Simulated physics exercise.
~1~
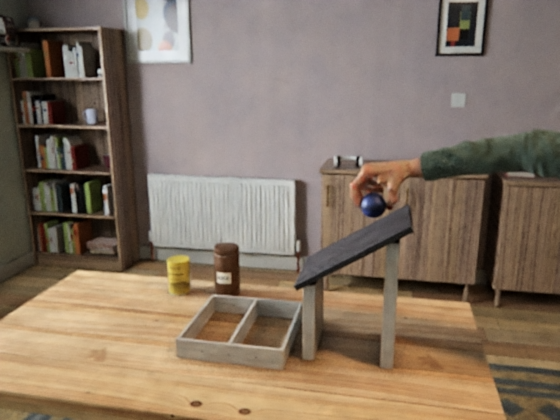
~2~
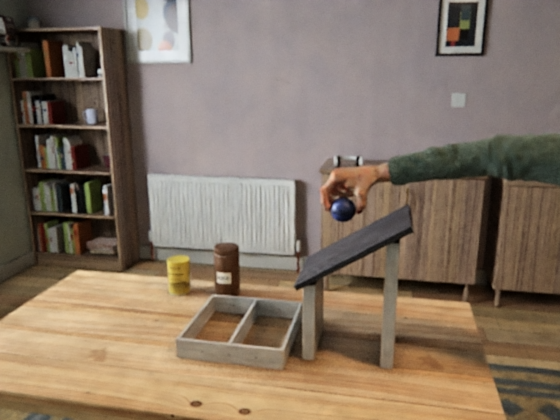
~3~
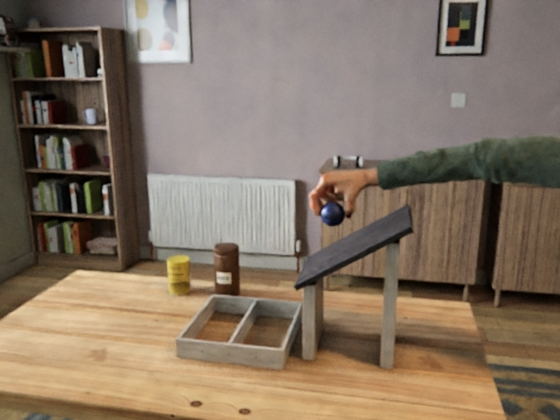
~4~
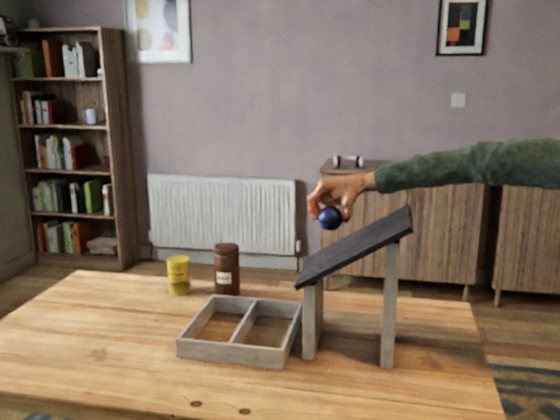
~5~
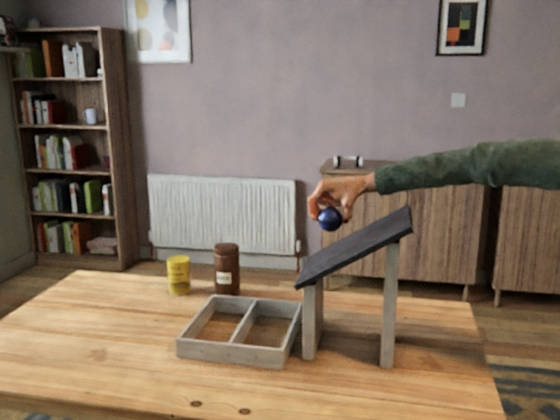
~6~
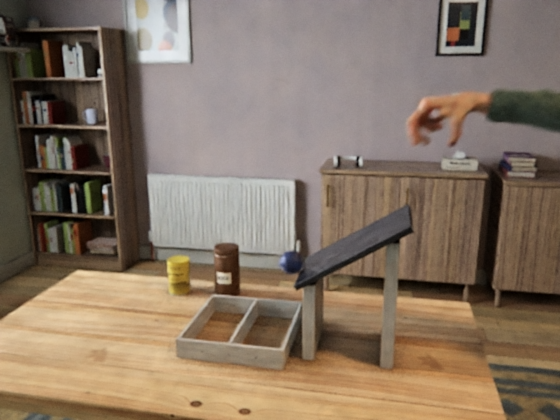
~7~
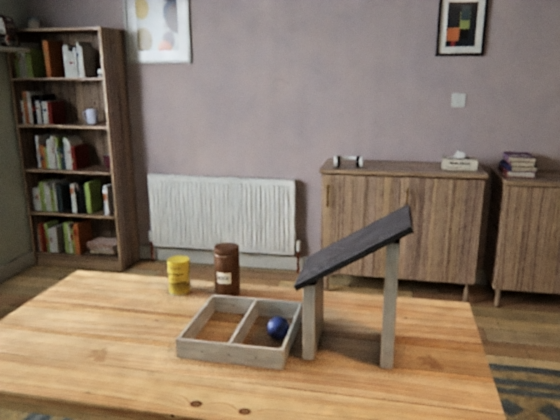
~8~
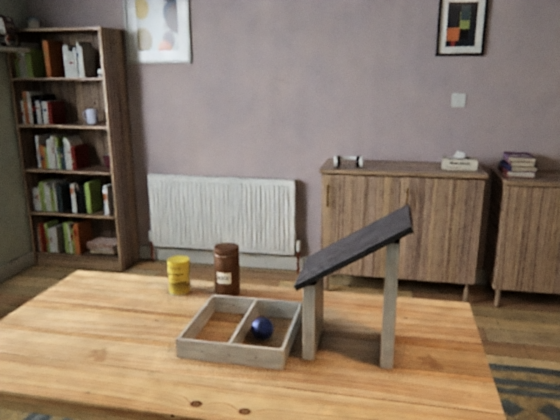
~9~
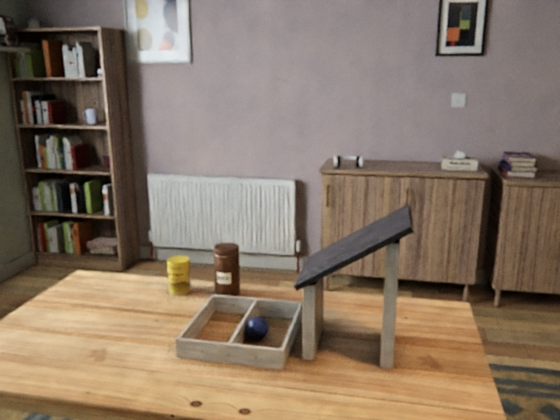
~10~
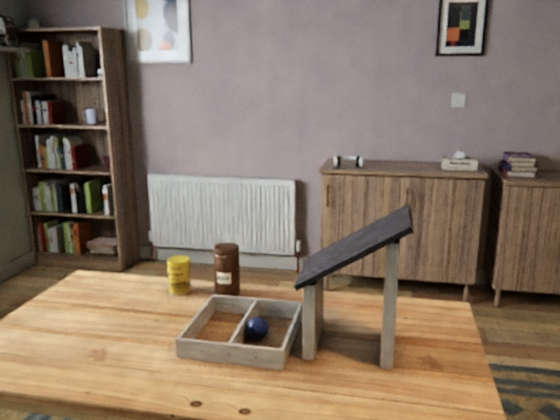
A hand holding a blue ball above a sloping board, then letting go, the ball ending in the tray's nearer bay.
